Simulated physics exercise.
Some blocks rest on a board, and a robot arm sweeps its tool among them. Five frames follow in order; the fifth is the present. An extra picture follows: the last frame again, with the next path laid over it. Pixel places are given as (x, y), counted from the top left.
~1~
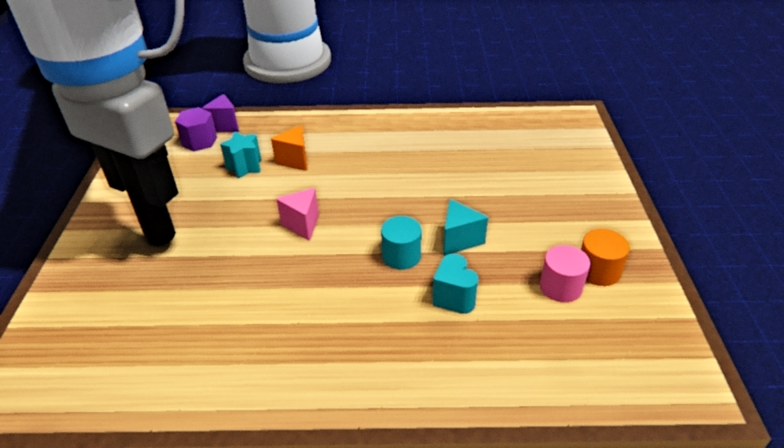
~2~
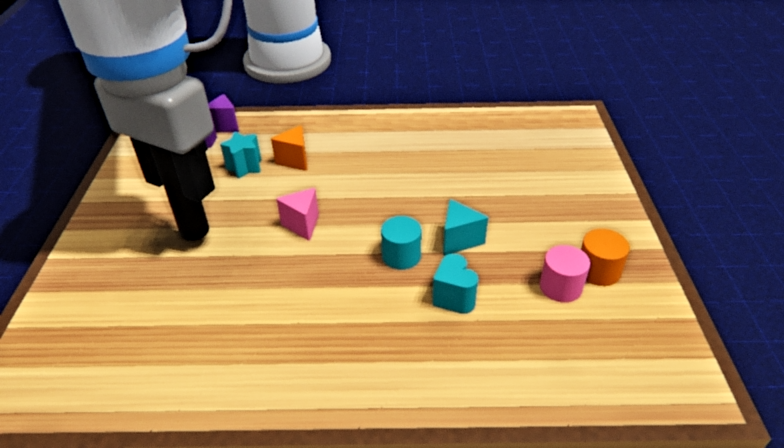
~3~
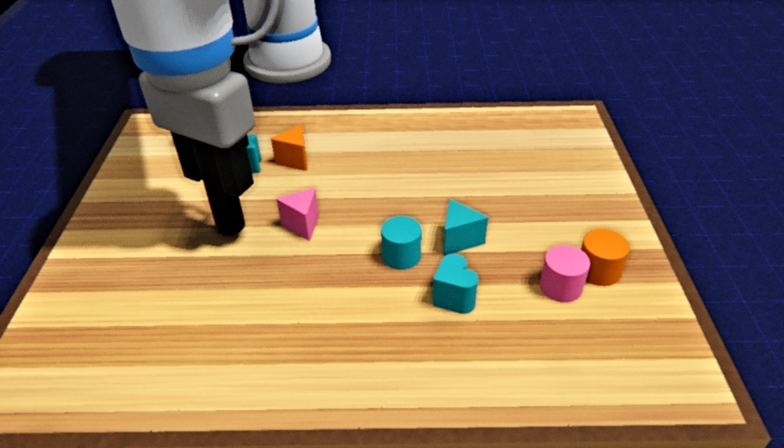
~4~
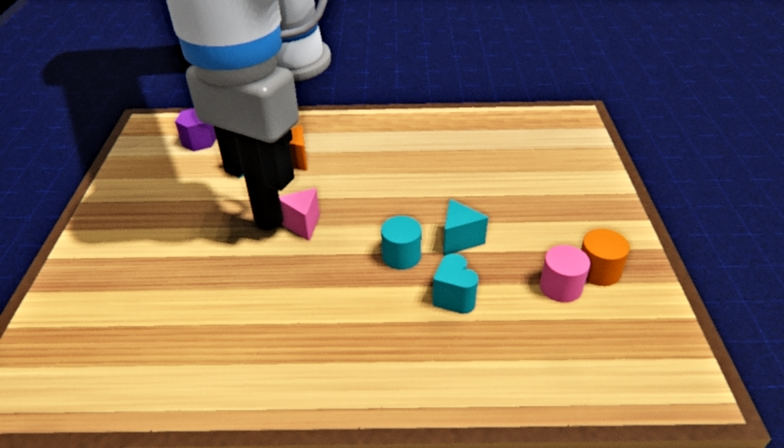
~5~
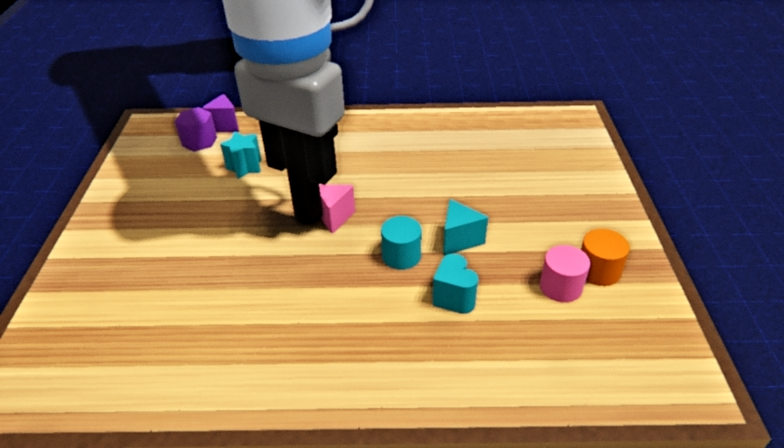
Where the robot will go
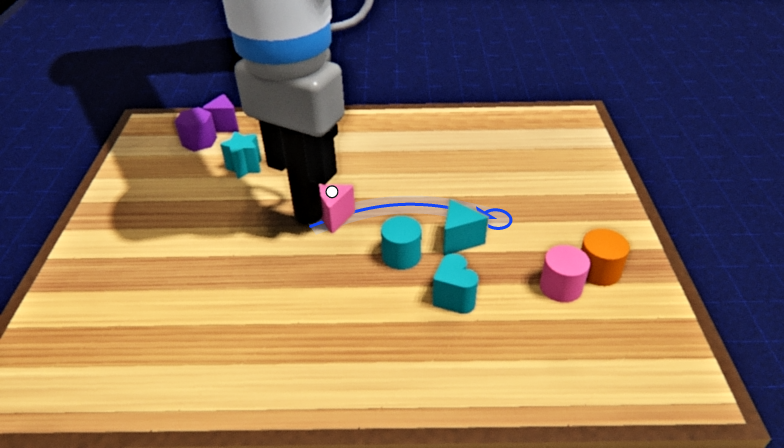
Robot arm sweeping its black tool rightward across a wooden board, nudging a pink triangular block while the other blocks stay still.
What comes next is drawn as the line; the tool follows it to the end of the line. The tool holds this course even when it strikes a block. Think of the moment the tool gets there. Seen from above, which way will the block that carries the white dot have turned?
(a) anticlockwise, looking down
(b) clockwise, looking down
Correct choice: A.
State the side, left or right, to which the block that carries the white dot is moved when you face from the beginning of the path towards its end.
Side: Left.
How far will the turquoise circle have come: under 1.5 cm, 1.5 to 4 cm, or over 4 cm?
Up to 1.5 cm.
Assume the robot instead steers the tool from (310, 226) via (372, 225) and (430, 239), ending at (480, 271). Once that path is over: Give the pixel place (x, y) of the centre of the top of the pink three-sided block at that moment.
Just about (378, 181).
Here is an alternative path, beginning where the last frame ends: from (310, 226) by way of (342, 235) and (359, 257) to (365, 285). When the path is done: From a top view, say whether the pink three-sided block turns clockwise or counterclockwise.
The answer is counter-clockwise.
Path on the board, from (310, 226) by way of (371, 208) and (434, 206) to (497, 219); the dot is on the pink three-sided block.
The first path, step by step. One third of the way, tool at (371, 197); pink three-sided block at (394, 174).
Two thirds of the way, tool at (436, 195); pink three-sided block at (443, 164), turned 40° anticlockwise.
At the end, tool at (498, 208); pink three-sided block at (444, 164), turned 45° anticlockwise; turquoise circle in place; turquoise three-sided block in place.
